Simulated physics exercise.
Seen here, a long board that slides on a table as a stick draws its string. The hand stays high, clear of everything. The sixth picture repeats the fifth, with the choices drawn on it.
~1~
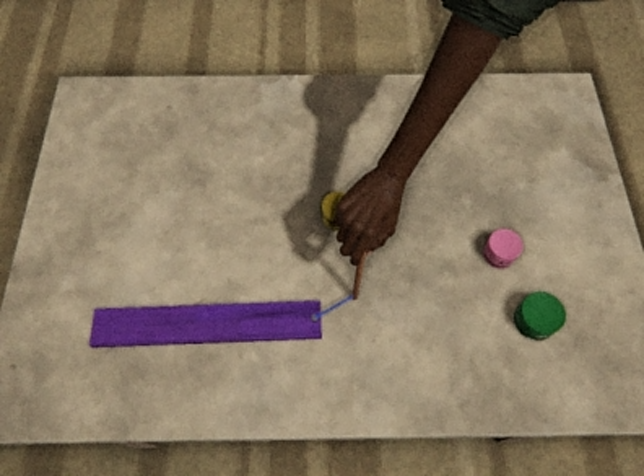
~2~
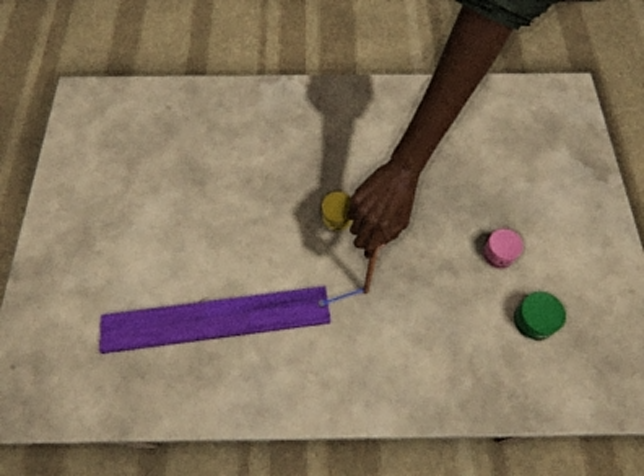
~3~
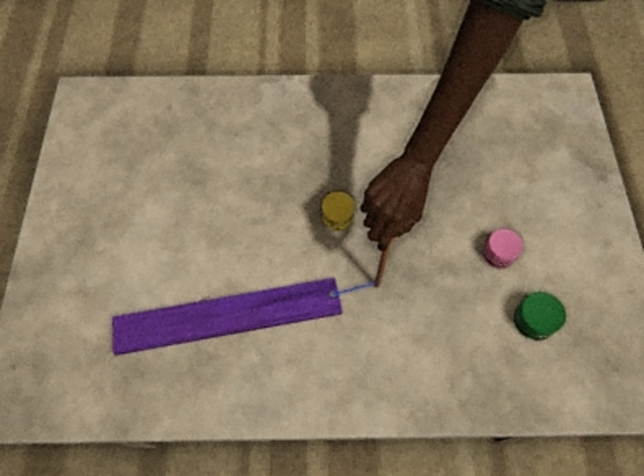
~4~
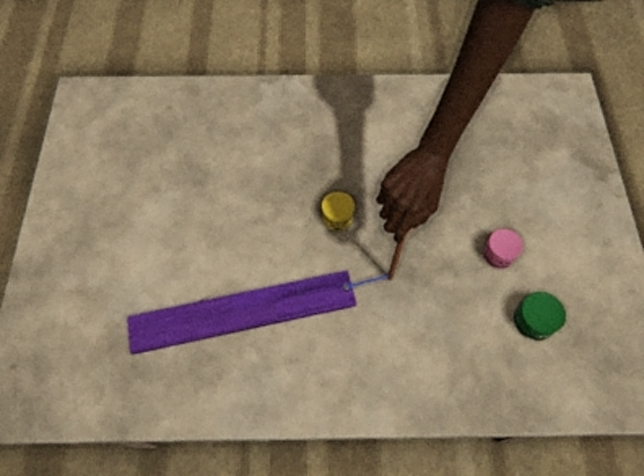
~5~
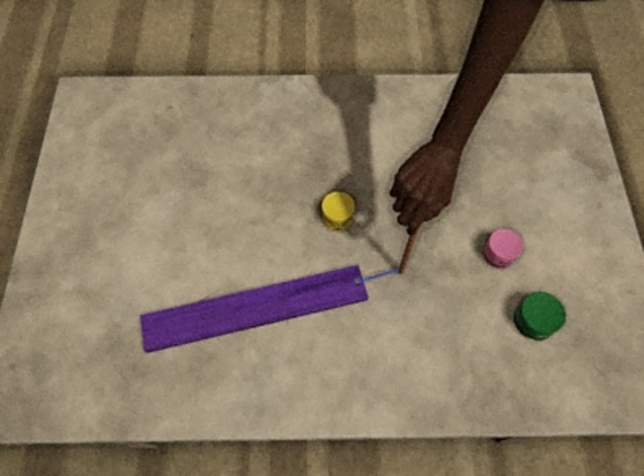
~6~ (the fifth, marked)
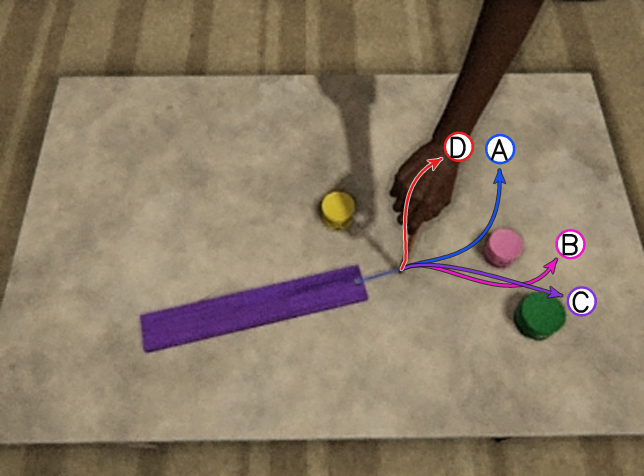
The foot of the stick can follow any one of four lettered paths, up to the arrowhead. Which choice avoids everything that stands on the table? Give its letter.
The stick should follow A.
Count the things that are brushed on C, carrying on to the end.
It touches one.
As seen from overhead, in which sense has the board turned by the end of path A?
On that path, anticlockwise.
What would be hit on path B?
It meets the pink tub.
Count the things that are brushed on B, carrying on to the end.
One.
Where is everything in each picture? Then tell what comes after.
Purple board (207, 323); pink tub (502, 250); yellow tub (338, 212), in the first picture.
Purple board (215, 318); yellow tub (338, 212), in the second picture.
Purple board (228, 314); pink tub (502, 250), in the third picture.
Purple board (242, 310); green tub (539, 317), in the fourth picture.
Purple board (255, 307); yellow tub (338, 212); green tub (539, 317); pink tub (502, 250), in the fifth picture.
On the marked copy, A from (402, 269) via (480, 238) to (500, 170); B from (402, 269) via (490, 284) to (556, 260); C from (402, 269) via (481, 273) to (562, 296); D from (402, 269) via (407, 201) to (442, 159).
With A. Early on, foot of the stick (461, 252), middle of the board (320, 289).
Further on, foot of the stick (495, 210), middle of the board (372, 268).
At the end, foot of the stick (499, 167), middle of the board (400, 245); nothing has been touched.
As for the rest, B meets the pink tub; C meets the green tub; D meets the yellow tub.
